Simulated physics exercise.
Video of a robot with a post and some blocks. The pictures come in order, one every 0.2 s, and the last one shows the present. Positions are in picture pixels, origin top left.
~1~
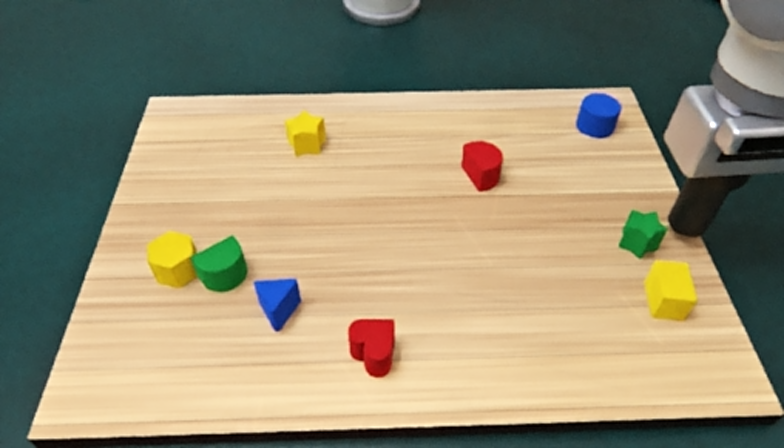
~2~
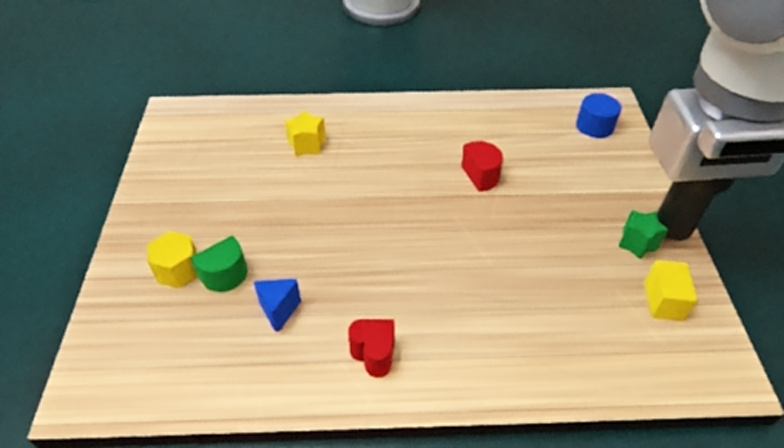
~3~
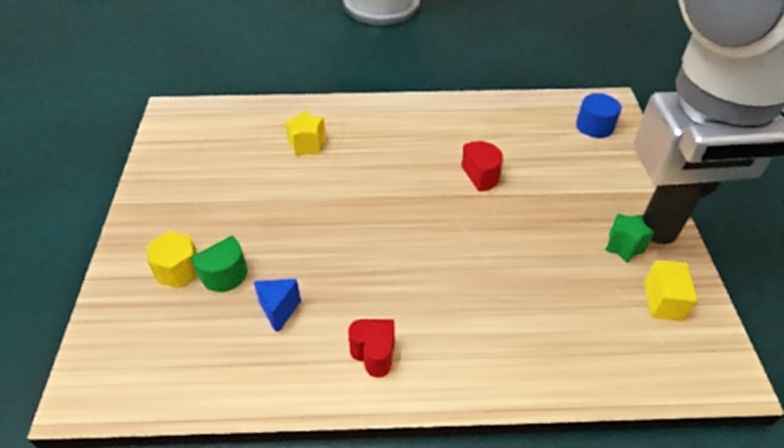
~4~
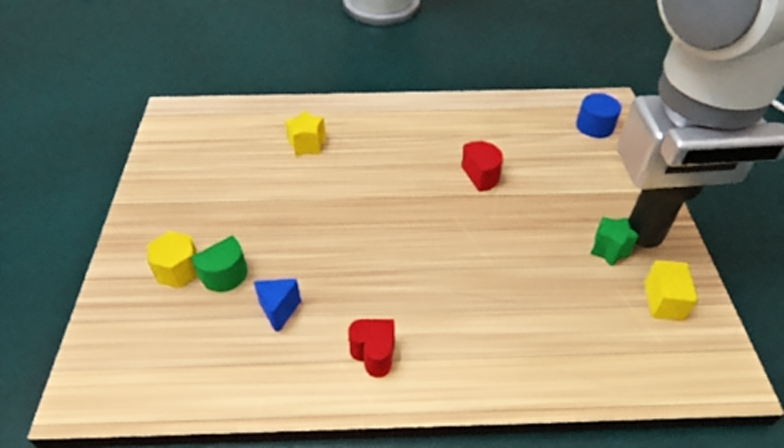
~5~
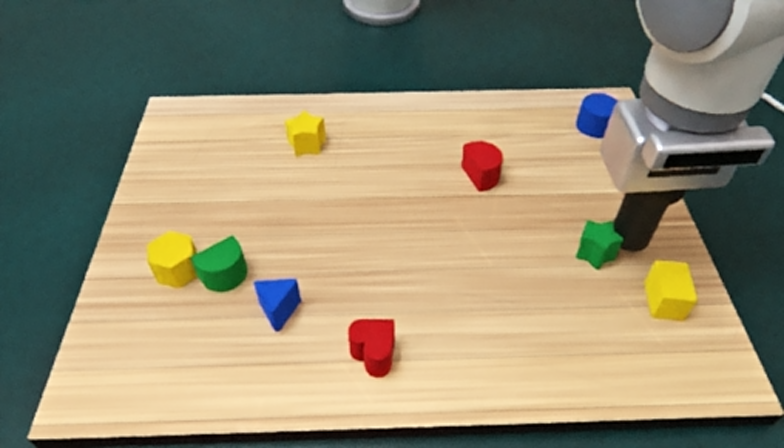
A robot arm moves left and pushes the green star a short way across the board.
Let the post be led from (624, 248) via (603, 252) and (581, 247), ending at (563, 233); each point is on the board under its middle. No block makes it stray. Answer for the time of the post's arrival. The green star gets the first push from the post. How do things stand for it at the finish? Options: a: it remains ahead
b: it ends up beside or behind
My pick is b.
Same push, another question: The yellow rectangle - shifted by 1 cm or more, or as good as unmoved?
The yellow rectangle does not move.
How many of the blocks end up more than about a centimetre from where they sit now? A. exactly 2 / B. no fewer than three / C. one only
C (one only)
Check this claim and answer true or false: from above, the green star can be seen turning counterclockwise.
The claim holds.
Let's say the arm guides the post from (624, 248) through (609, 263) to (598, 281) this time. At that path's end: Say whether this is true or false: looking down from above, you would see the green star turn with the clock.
True - the claim holds.
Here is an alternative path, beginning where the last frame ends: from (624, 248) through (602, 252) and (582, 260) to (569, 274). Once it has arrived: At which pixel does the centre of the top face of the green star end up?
The top centre is at (541, 253).
What follows on the original path. Halfway along, post at (596, 241); green star at (569, 238).
At the end, post at (566, 223); green star at (555, 234), turned 35° anticlockwise; yellow rectangle unmoved.
